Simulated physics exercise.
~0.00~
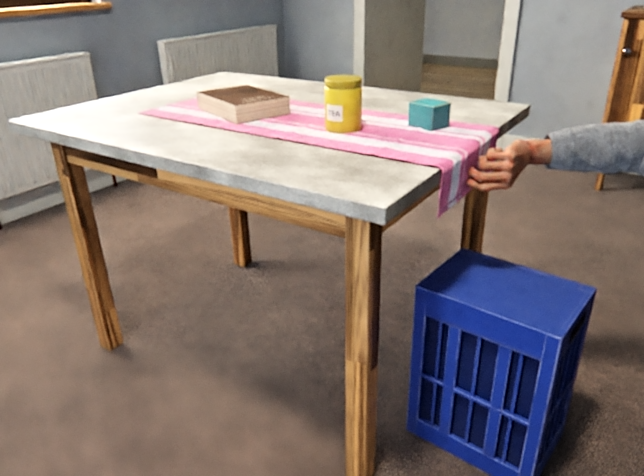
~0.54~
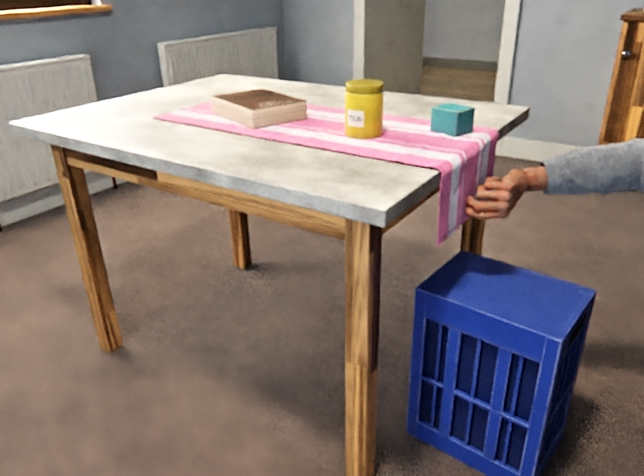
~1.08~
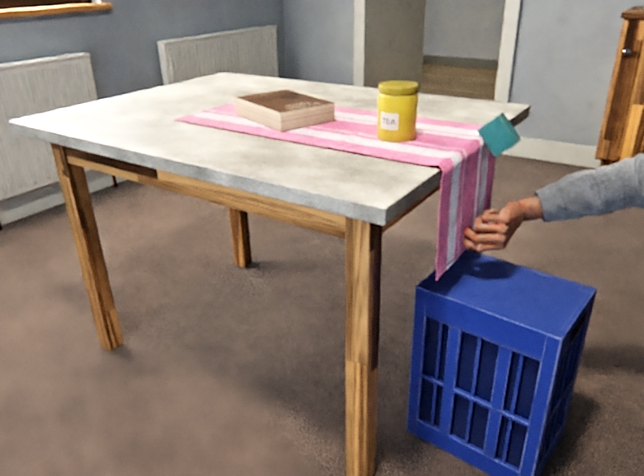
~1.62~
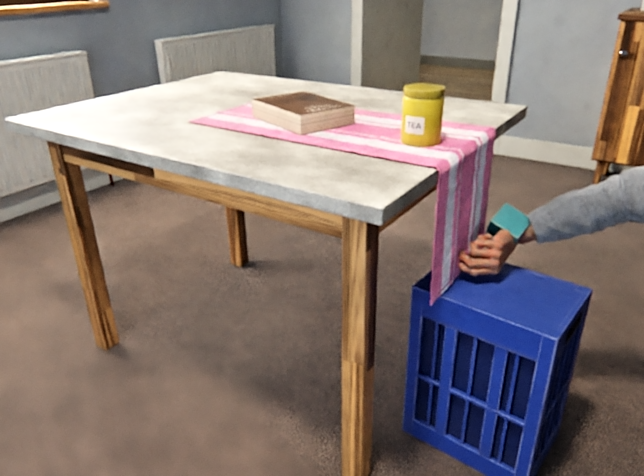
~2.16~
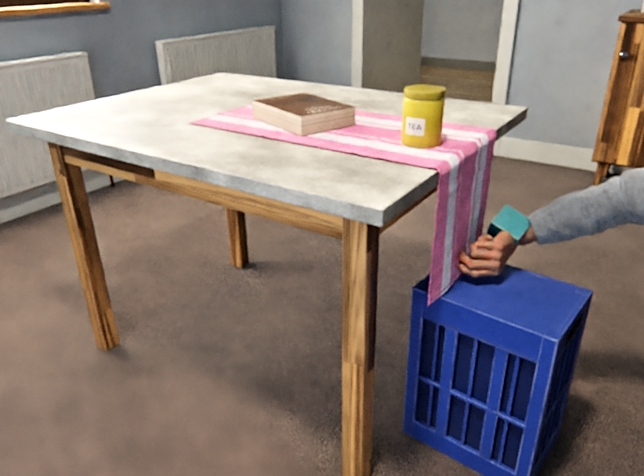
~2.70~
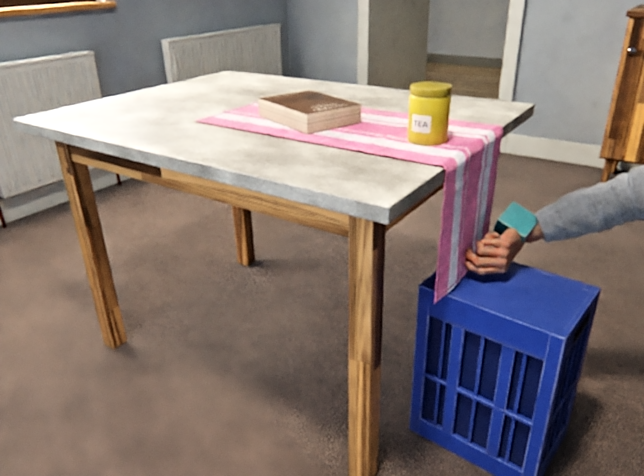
A pink striped tea towel was pulled down over the table's end by a hand, carrying a brown book and yellow jar along and tipping a turquoise block off the edge, until its hem reached the blue crate, the jar still upright on the table.
